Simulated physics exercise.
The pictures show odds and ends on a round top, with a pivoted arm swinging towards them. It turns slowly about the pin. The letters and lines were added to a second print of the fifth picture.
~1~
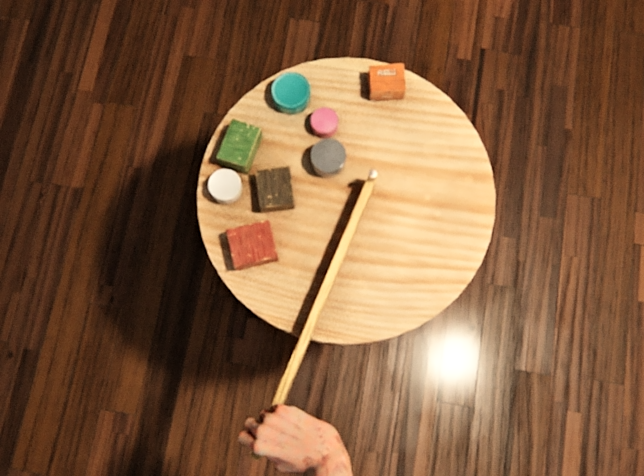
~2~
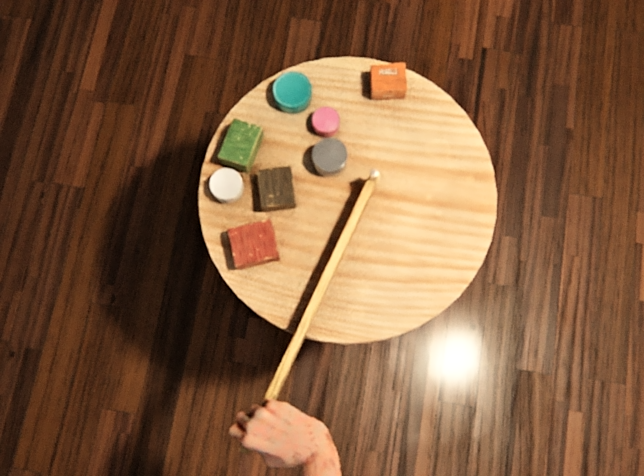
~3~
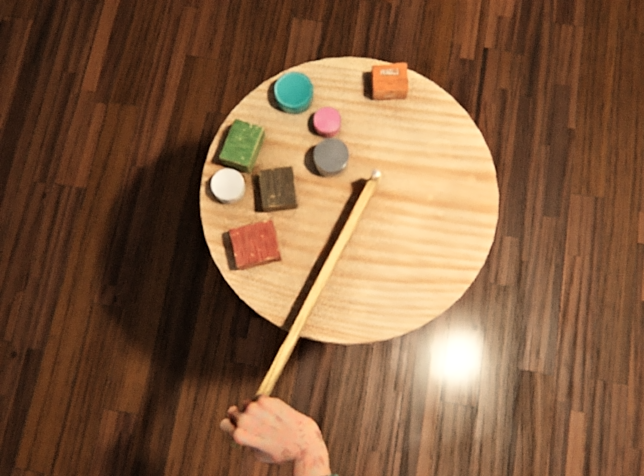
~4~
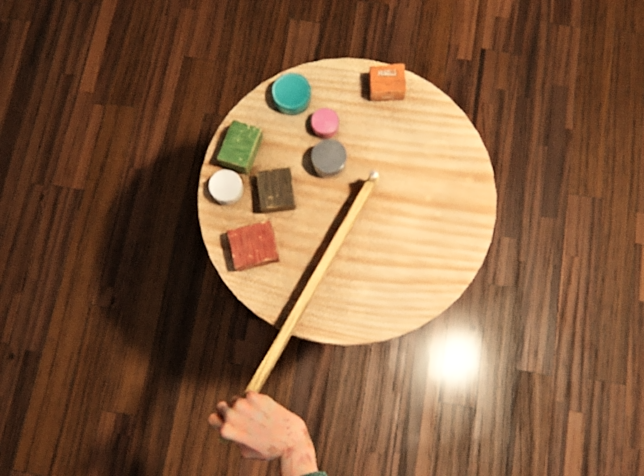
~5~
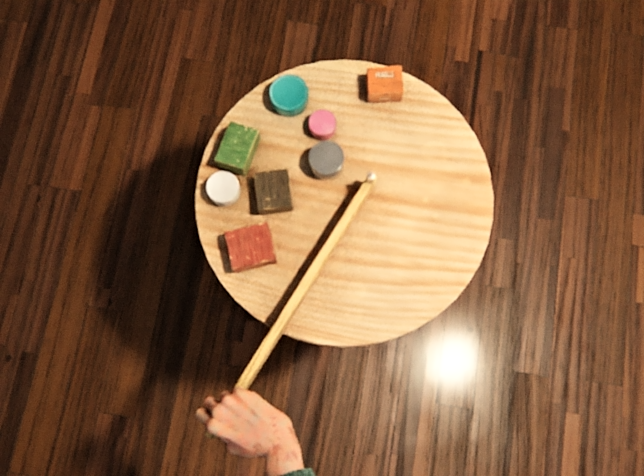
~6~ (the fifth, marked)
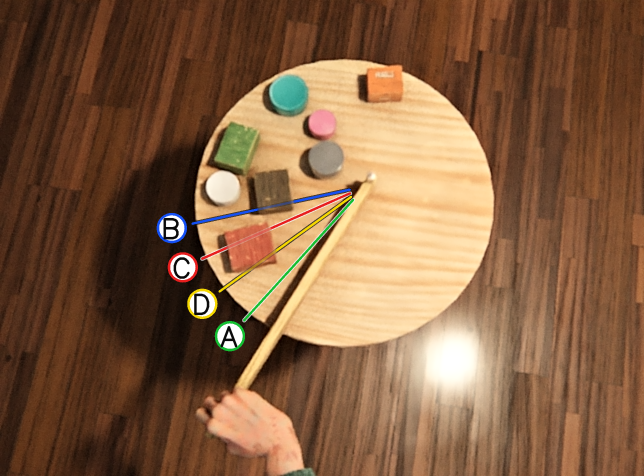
On a round wooden top above a dark plank floor, a hand slowly swung a long, thin stick a little to the left around its far tip, while the small coloured pots and blocks stayed put.
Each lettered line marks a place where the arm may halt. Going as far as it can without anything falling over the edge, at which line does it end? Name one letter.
No farther than B.
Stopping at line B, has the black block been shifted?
Yes.
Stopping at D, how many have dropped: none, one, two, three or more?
By then, none.
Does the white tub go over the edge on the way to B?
By then, no.
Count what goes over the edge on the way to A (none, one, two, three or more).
In all, none.
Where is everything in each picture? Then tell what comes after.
Grey pot (328, 159); turquoise jar (291, 94); white tub (226, 187), in the first frame.
Arm (331, 265); pink tin (326, 122), in the second frame.
Arm (329, 264); green block (243, 146), in the third frame.
Arm (324, 263); orange packet (387, 83), in the fourth frame.
Arm (318, 263); turquoise jar (289, 96); white tub (224, 189); pink tin (322, 125), in the fifth frame.
On the copy, A at (299, 259); B at (272, 206); C at (277, 226); D at (286, 243).
On B. First, arm (295, 243); orange packet (384, 85); white tub (224, 189).
Then, arm (279, 219); red block (231, 220); orange packet (384, 85).
Finally, arm (273, 201); white tub (213, 163); green block (241, 137); nothing has fallen.
By contrast, A is safe but short; C is safe but short; D is safe but short.
